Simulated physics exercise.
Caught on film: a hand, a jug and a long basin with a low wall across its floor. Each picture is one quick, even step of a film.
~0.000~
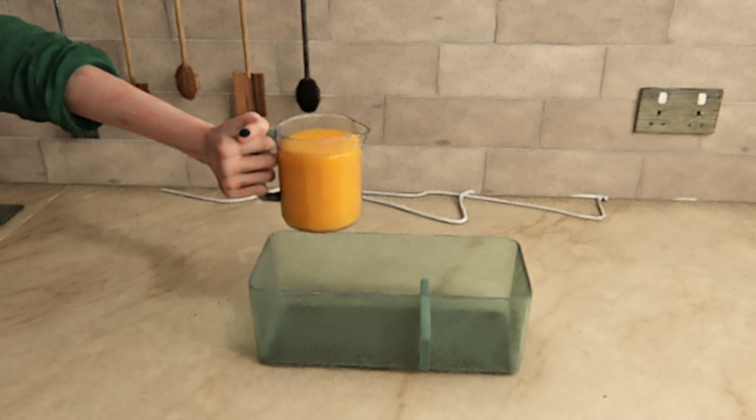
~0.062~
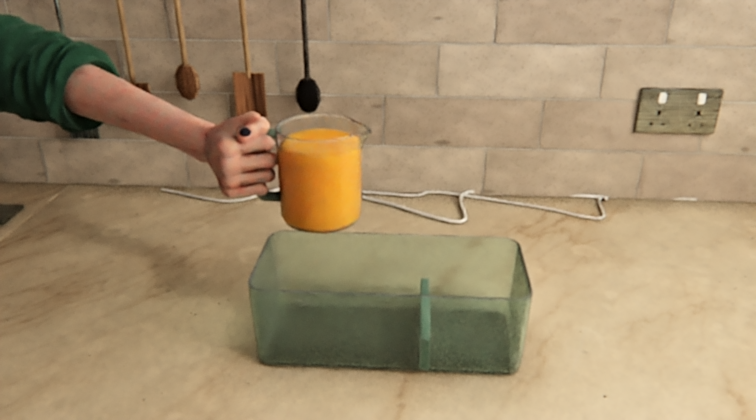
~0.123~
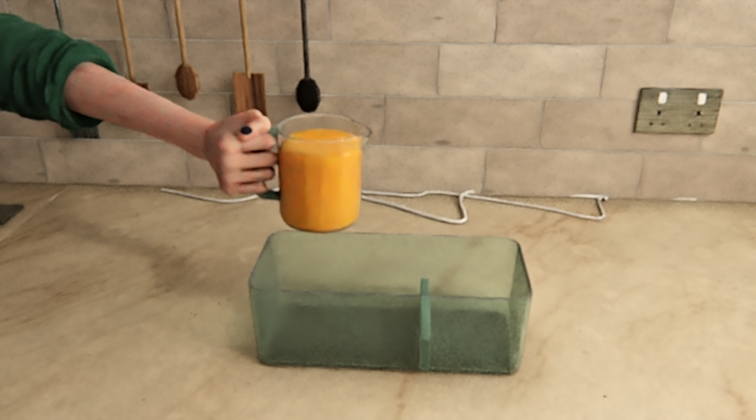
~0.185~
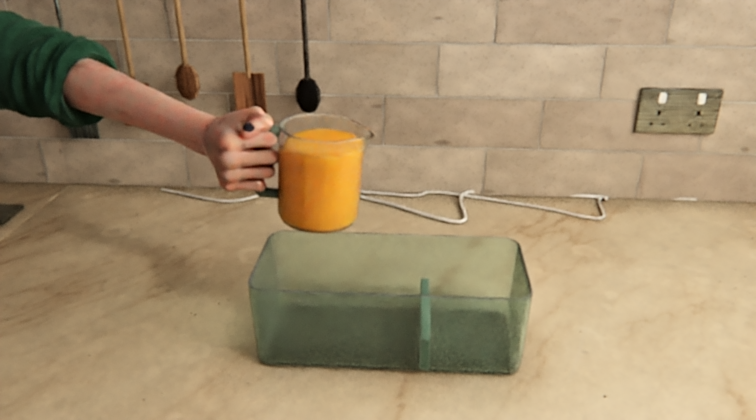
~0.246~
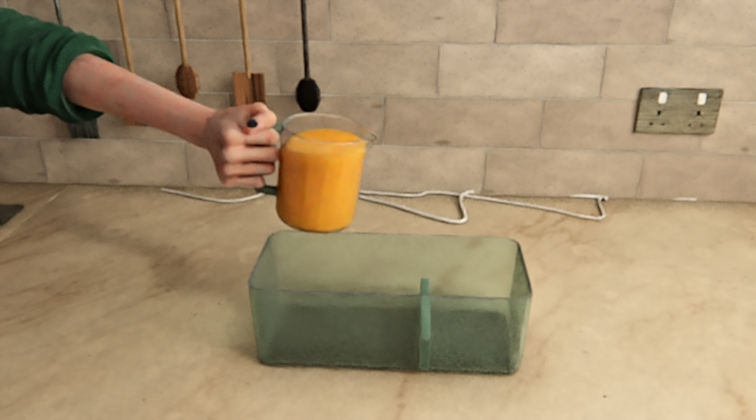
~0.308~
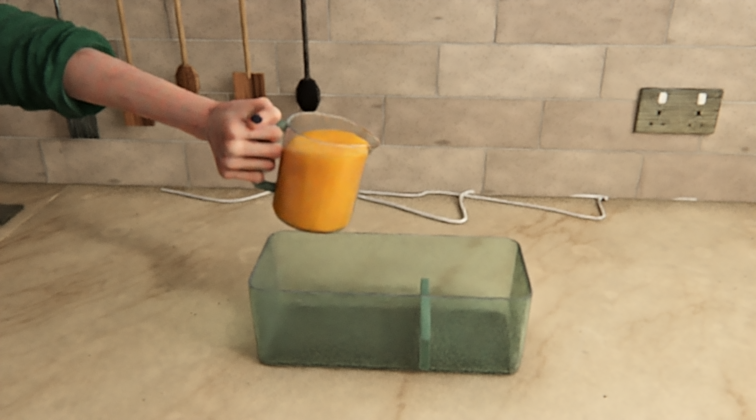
An arm in a green sleeve reaches in from the left of a kitchen worktop, seen from the front and slightly above, before a pale brick-tiled wall. Its hand grips a clear jug of orange liquid above a long, see-through green basin with a low wall inside, with hanging utensils and a socket behind. The hand gradually tilts the jug slightly rightward, while the basin and camera stay still.
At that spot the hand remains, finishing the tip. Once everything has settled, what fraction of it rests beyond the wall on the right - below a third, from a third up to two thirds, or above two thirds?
Middle share.
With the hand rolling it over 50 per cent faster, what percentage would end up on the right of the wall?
Roughly 40 percent.
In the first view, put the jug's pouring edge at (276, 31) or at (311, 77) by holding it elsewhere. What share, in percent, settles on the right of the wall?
It comes to 10 % the first time and 5 % the second.
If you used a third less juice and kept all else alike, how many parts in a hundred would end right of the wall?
I'd put it at around 25 %.
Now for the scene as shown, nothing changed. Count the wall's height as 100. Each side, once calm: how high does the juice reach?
It settles around 20 on the left side and around 50 on the right side.
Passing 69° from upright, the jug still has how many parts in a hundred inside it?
Roughly 80 %.
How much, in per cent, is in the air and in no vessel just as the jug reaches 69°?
That comes to near 15 percent.
A moment on, the jug is tipped part way and 78 per cent is still to pour, 1 is left of the wall and 7 right of it.
Next, the jug is tipped right over and 20 per cent is still to pour, 17 is left of the wall and 50 right of it.
Then the jug is tipped right over and 0 per cent is still to pour, 45 is left of the wall and 54 right of it.
Later the jug is tipped right over and 0 per cent is still to pour, 45 is left of the wall and 55 right of it.
Finally, 45 per cent lies left of the wall, 55 right of it and 0 outside.
